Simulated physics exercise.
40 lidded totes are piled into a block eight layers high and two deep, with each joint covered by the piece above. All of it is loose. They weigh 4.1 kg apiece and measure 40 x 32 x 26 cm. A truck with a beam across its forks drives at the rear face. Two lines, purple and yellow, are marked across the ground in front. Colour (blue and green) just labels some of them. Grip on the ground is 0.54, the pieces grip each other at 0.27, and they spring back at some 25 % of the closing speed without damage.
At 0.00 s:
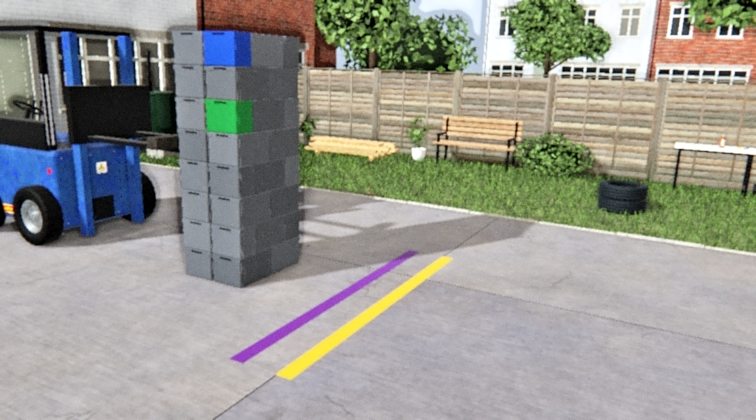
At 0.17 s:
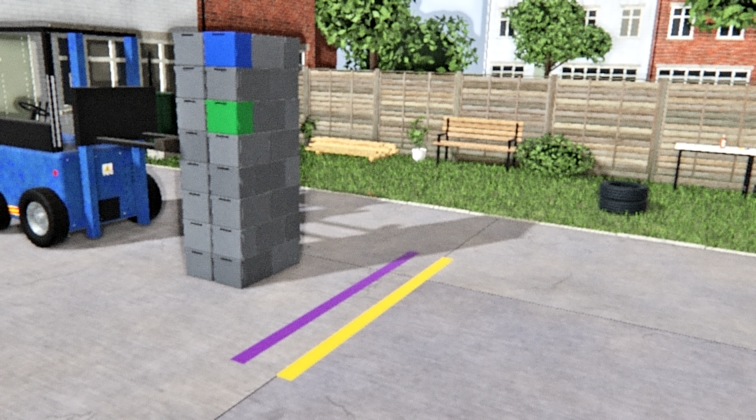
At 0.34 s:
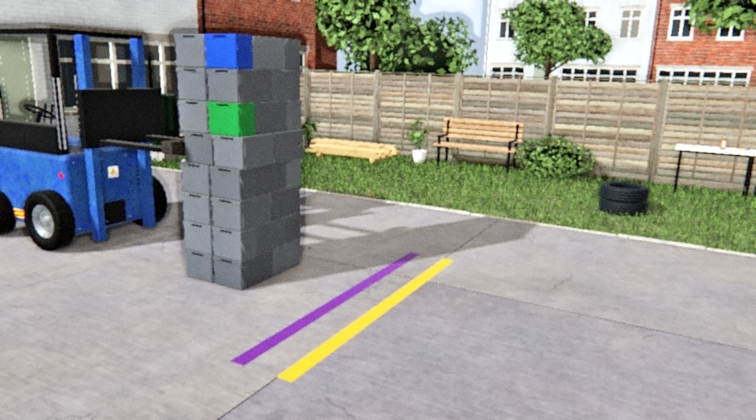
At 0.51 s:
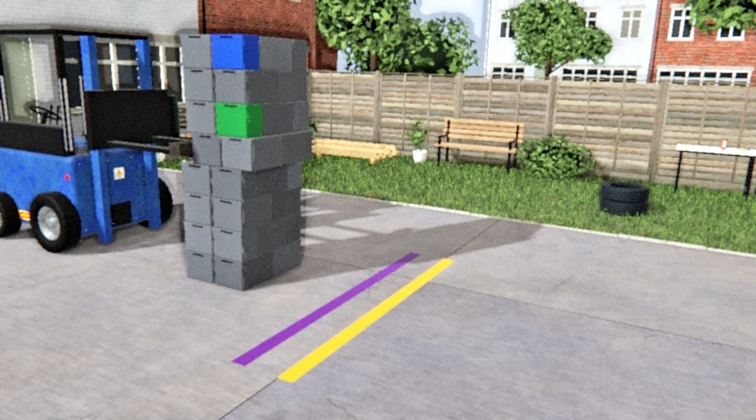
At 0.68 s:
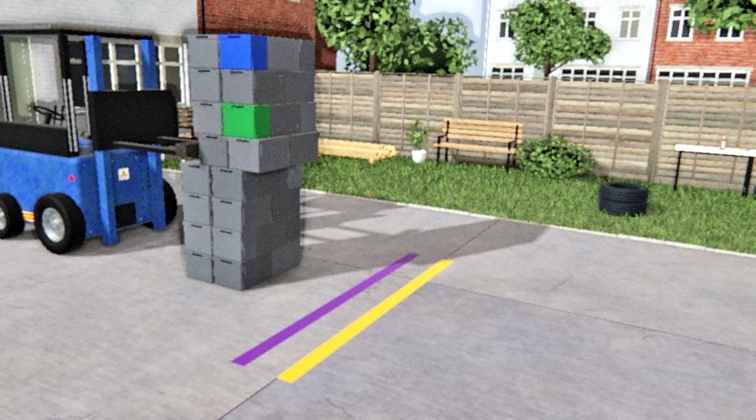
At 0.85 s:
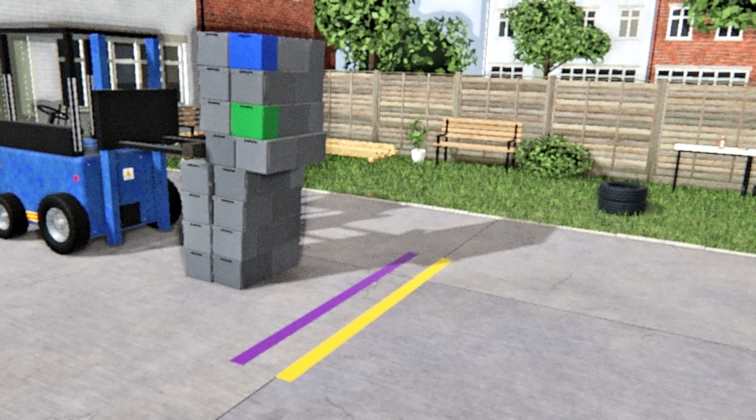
A blue forklift on the left rolls right toward a tall stack of grey totes, one blue and one green, on a paved yard. Its forks meet the stack around mid-height and push, and the upper layers slide steadily right, jutting past the lower ones, which stay in place.
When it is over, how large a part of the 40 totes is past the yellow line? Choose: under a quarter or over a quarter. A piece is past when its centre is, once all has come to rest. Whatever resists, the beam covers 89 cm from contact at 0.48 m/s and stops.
Ending past the yellow line: More than a quarter.
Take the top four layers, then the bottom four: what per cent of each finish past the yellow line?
Top 80, bottom 0 per cent.
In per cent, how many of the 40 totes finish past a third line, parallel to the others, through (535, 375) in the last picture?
Roughly 10 per cent of them.
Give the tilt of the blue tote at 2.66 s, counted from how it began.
About 180°.
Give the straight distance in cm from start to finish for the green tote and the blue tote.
About: Green 190, blue 320.
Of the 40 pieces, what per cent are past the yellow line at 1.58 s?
By then 10 per cent.
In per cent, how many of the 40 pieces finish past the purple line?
Roughly 55 per cent of them.
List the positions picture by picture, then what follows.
In the first frame (pixels give the middle of a visible side), beam (152, 144) 11 cm from the stack; yellow line, near end, (356, 324); purple line, near end, (314, 313); blue tote (219, 49); green tote (221, 117); none has stirred.
Beam (160, 146) 24 mm from the stack; blue tote (219, 50), in the second frame.
Beam (167, 148) 58 mm in; green tote (223, 119); movement in 6 of them, in the third frame.
Beam (175, 150) 14 cm in; green tote (231, 121) 9 cm from its place; blue tote (227, 52) 7 cm from its place; movement in 20 of them, in the fourth frame.
Beam (182, 151) 22 cm in; green tote (238, 122) 17 cm from its place; blue tote (235, 52) 16 cm from its place; movement in 24 of them, in the fifth frame.
Beam (188, 150) 30 cm in; yellow line, near end, (356, 326); purple line, near end, (314, 315); green tote (246, 122) 26 cm from its place; blue tote (245, 52) 26 cm from its place; movement in 26 of them, in the sixth frame.
After 1.14 s, none of the 40 totes past the yellow line, 29 disturbed; green tote 13° from how it stood; blue tote 13° from how it stood.
After 1.58 s, 3 of the 40 totes past the yellow line; green tote 73° from how it stood, 46 cm lower; blue tote 71° from how it stood, 69 cm lower.
After 2.04 s, 11 of the 40 totes past the yellow line; blue tote on its side; green tote on its side.
After 2.66 s, 17 of the 40 totes past the yellow line; blue tote upside down; green tote on its side.
In the end (3.7 s), 17 of the 40 totes past the yellow line; blue tote upside down; green tote on its side. That is 42 per cent. From the last view, middles, blue tote near (543, 348), green tote near (368, 309).
